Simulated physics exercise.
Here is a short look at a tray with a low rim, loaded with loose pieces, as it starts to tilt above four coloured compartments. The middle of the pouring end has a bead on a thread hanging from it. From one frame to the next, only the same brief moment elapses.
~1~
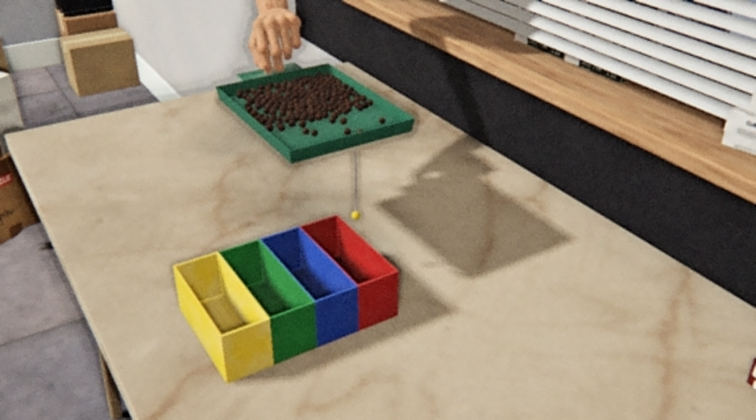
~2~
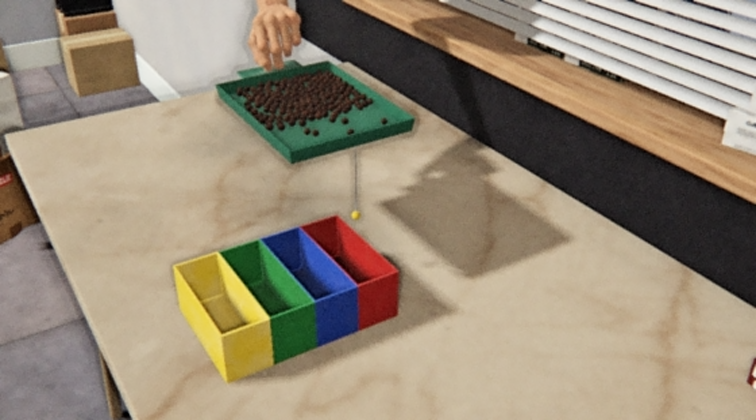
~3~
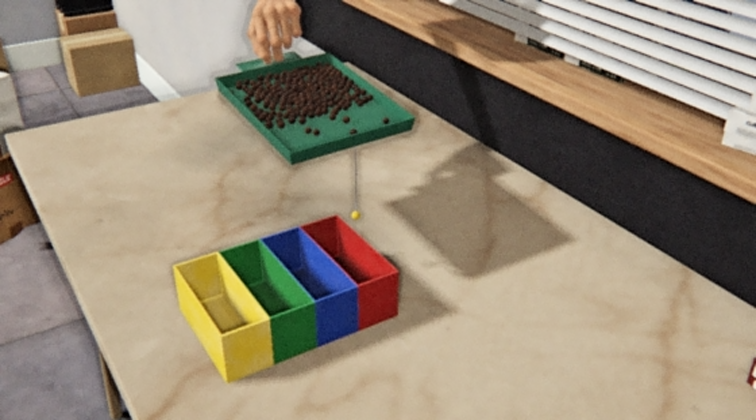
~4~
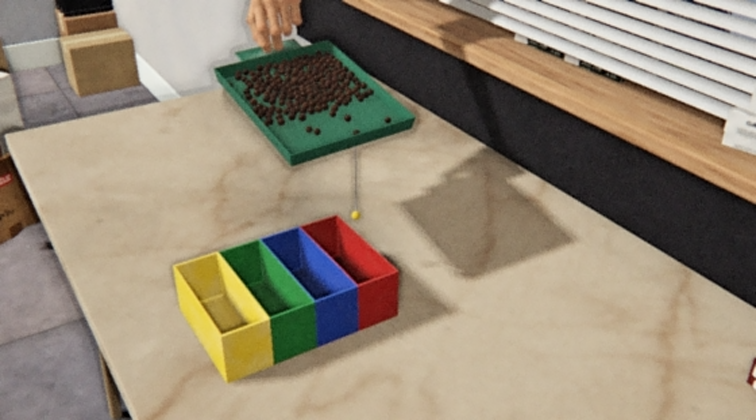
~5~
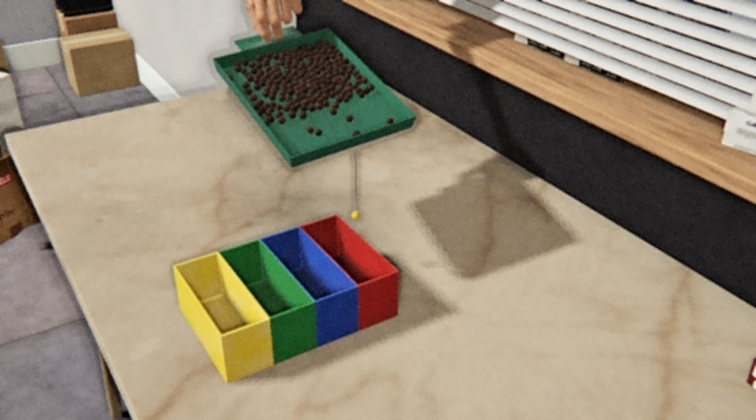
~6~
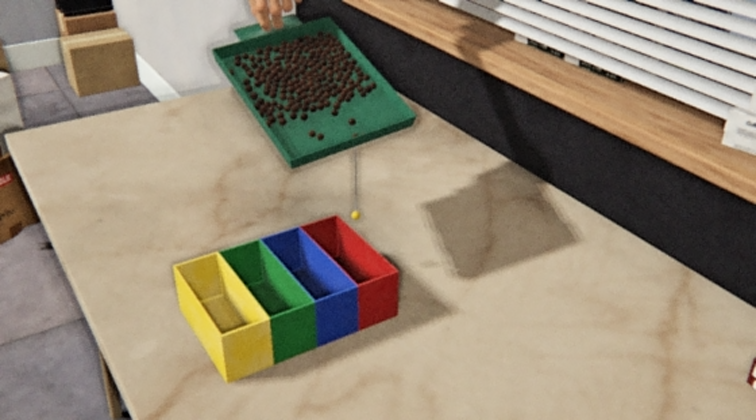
A green tray of brown chocolate balls, gripped by a hand at its far edge, gradually tilts toward its near left corner above yellow, green, blue and red compartments, and the balls begin shifting while the yellow bead hangs still.
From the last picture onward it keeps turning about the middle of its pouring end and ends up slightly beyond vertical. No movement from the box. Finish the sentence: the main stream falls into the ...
... Blue cell.
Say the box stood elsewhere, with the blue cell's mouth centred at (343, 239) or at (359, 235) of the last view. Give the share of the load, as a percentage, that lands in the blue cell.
Approximately 30 percent, followed by approximately 10 percent.
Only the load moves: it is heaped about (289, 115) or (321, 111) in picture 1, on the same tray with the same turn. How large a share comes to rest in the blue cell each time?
First about 50, then 50 per cent.
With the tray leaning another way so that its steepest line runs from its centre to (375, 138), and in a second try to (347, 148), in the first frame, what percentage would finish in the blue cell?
I'd put it at some 0 % and then some 20 %.
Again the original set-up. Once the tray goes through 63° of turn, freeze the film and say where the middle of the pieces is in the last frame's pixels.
Its middle sits at about pixel (326, 141).
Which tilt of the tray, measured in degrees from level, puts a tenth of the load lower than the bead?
I'd put it at about 60 degrees.
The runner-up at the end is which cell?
The answer is the red cell.
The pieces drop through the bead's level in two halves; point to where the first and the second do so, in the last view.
First close to (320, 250), next close to (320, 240).
Shortly afterwards, tray tipped steeply; the bulk on the tray; a little in the blue cell; a little in the red cell; only a few in the green cell; a little falling or outside the box.
Next, tray tipped past a quarter turn; near a quarter on the tray; near a third in the blue cell; near a quarter in the red cell; only a few in the green cell; only a few in the yellow cell; near a quarter falling or outside the box.
Some moments later, tray tipped past a quarter turn; near half in the blue cell; near a quarter in the red cell; only a few in the green cell; only a few in the yellow cell; near a quarter falling or outside the box.
In the end, tray tipped past a quarter turn; near half in the blue cell; near a quarter in the red cell; only a few in the green cell; only a few in the yellow cell; near a quarter outside the box.
